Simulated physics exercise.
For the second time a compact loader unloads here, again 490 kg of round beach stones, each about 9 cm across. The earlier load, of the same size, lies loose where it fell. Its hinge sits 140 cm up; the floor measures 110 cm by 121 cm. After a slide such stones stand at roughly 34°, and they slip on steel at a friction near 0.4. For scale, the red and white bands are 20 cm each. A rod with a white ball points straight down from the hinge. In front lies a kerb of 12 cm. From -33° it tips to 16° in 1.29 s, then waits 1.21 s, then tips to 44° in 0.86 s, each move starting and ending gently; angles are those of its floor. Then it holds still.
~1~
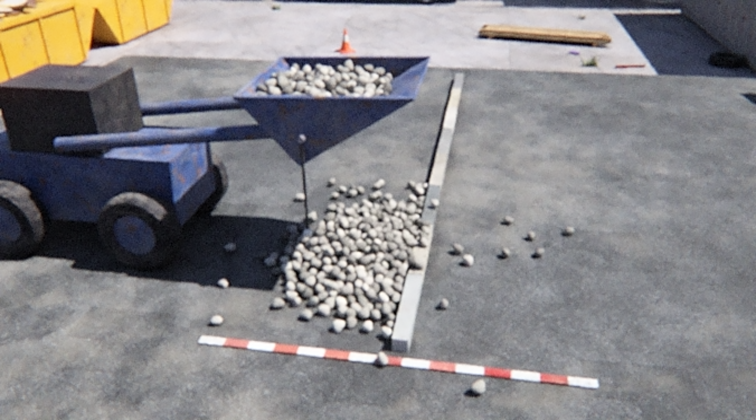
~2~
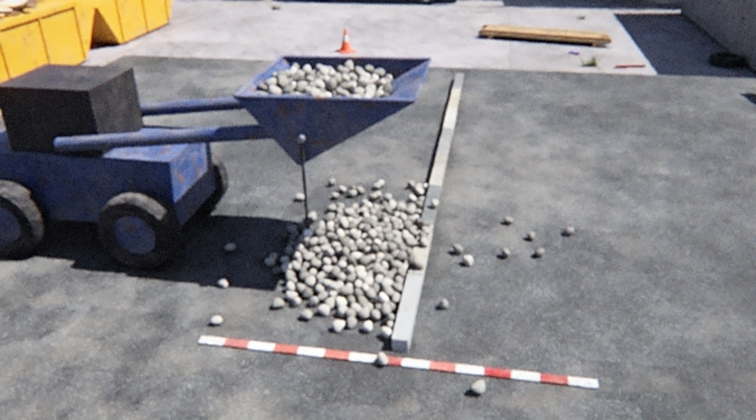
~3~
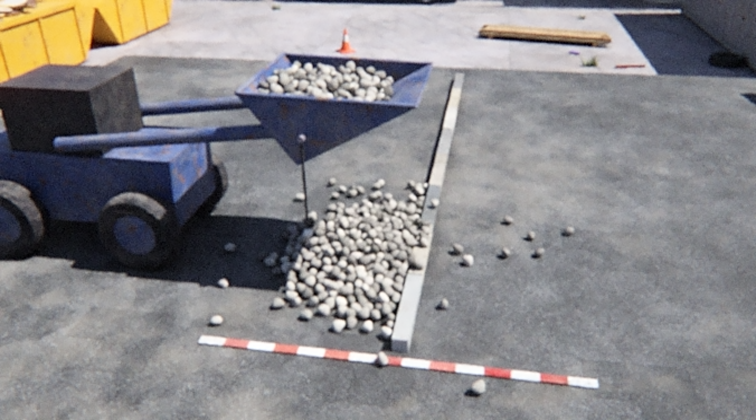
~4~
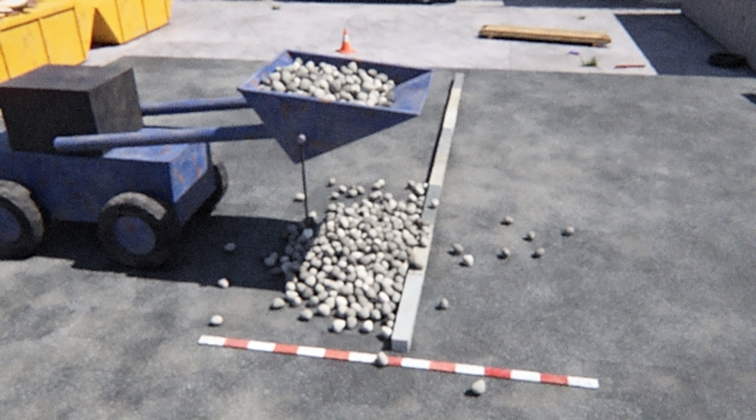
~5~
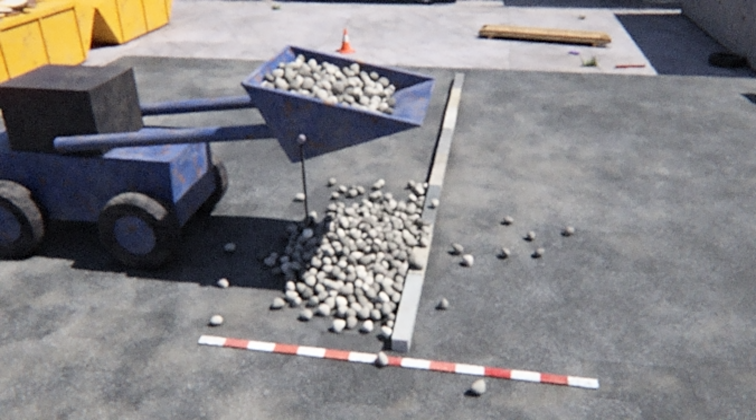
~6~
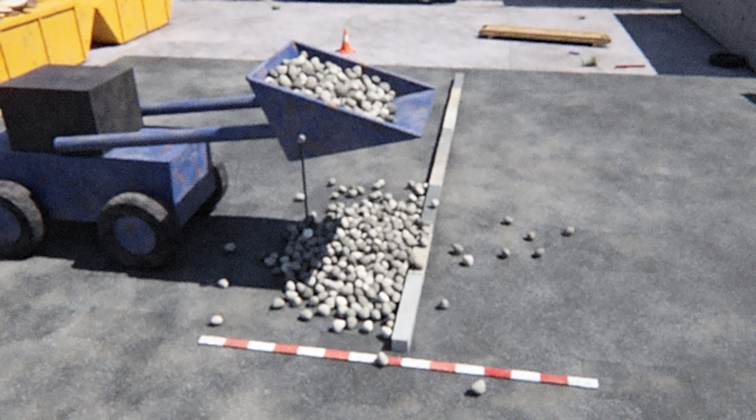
A blue loader held a bucket full of pale round stones above a loose heap on the tarmac, then the bucket slowly tilted down toward the right while its stones stayed inside.
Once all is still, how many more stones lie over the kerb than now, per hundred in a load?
About 86 per cent.
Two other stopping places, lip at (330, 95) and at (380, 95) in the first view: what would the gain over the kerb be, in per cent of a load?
About 25 and 65 per cent.
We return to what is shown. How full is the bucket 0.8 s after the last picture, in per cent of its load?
About 100 per cent.
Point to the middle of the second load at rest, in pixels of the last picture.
Around (463, 252).
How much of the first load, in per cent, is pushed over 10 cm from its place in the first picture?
About 0 per cent.
Then, 0.4 s after the last picture the floor is at 8°; in per cent of one load, 100 in the bucket, 98 on this side of the kerb, 2 over the kerb; the foremost stones are at (509, 256).
Then, 0.8 s after the last picture the floor is at 16°; in per cent of one load, 99 in the bucket, 99 on this side of the kerb, 2 over the kerb; the foremost stones are at (509, 256).
Then, 3.3 s after the last picture the floor is at 44°; in per cent of one load, 0 in the bucket, 112 on this side of the kerb, 88 over the kerb; the foremost stones are at (591, 252).
Then, 6.1 s after the last picture the floor is at 44°; in per cent of one load, 0 in the bucket, 112 on this side of the kerb, 88 over the kerb; the foremost stones are at (591, 252). Net gain over the kerb, 86.
